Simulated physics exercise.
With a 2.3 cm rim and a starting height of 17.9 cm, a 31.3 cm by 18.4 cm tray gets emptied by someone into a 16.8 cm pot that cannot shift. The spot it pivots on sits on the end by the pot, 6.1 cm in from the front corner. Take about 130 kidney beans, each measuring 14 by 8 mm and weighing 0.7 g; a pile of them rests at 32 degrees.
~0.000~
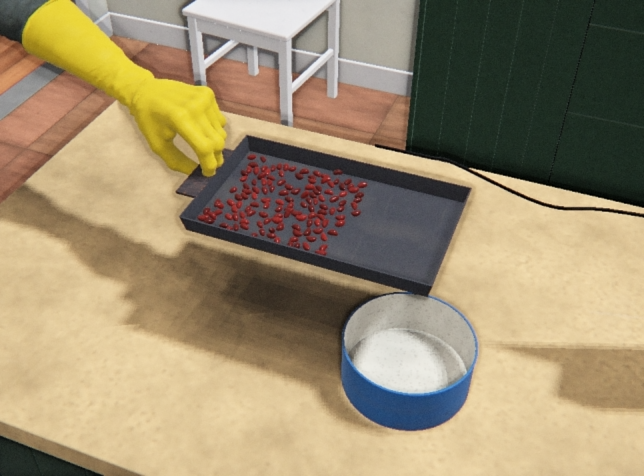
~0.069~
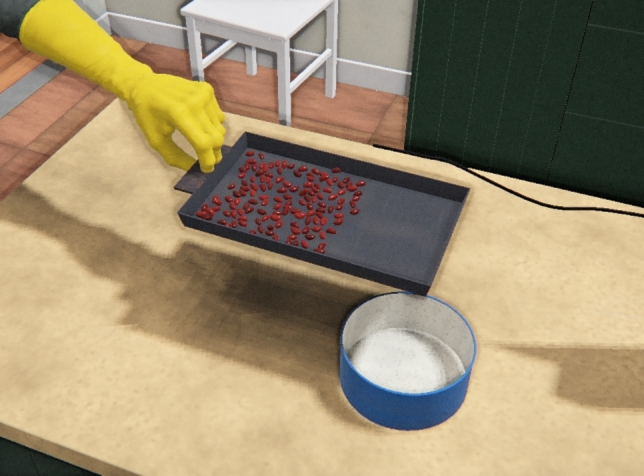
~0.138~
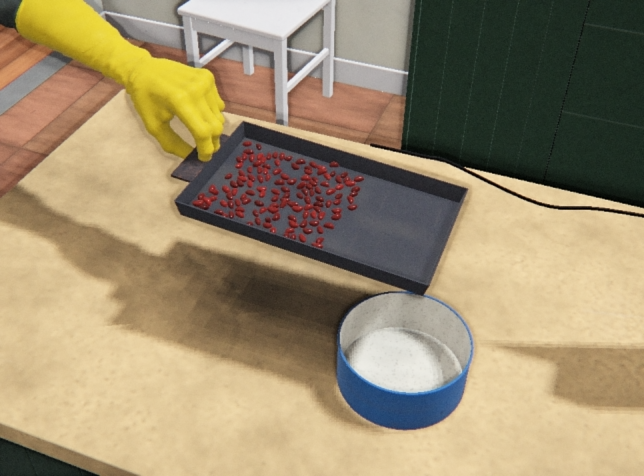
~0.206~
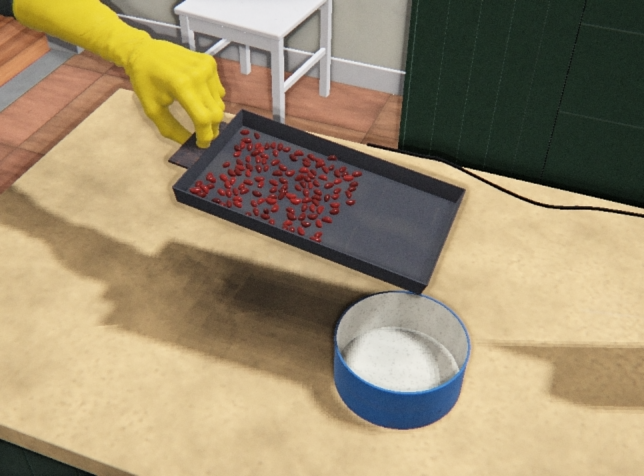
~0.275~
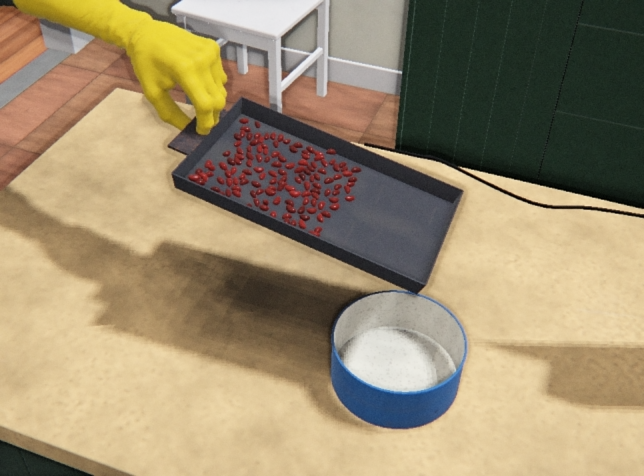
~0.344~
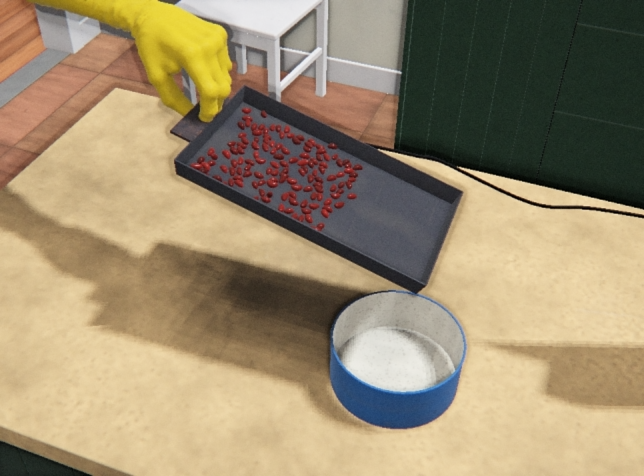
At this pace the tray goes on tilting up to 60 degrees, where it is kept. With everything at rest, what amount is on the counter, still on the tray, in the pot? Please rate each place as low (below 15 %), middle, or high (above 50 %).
Counter: Middle, tray: High, pot: Low.
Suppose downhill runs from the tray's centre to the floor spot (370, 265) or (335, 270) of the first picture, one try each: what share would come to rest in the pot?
Approximately 25 percent, then 0 percent.
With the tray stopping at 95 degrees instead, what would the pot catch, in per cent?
Around 15 in a hundred.
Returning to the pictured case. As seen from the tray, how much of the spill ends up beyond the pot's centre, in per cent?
90 %.
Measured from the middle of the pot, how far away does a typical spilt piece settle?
About 24 centimetres.
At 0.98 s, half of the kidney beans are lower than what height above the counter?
Roughly 20 centimetres.
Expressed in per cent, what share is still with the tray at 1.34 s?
Estimate: Near 75 in a hundred.
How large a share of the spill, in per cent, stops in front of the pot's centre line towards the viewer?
About 10 percent of the spill.
After 0.73 s, tilt 37 degrees; the tray holds 100 %, the pot 0 %.
After 0.98 s, tilt 51 degrees; the tray holds 90 %, the pot 0 %.
After 1.34 s, tilt 60 degrees; the tray holds 75 %, the pot 0 %.
At rest (2.7 s), counter 25 %, tray 75 %, pot 0 %.
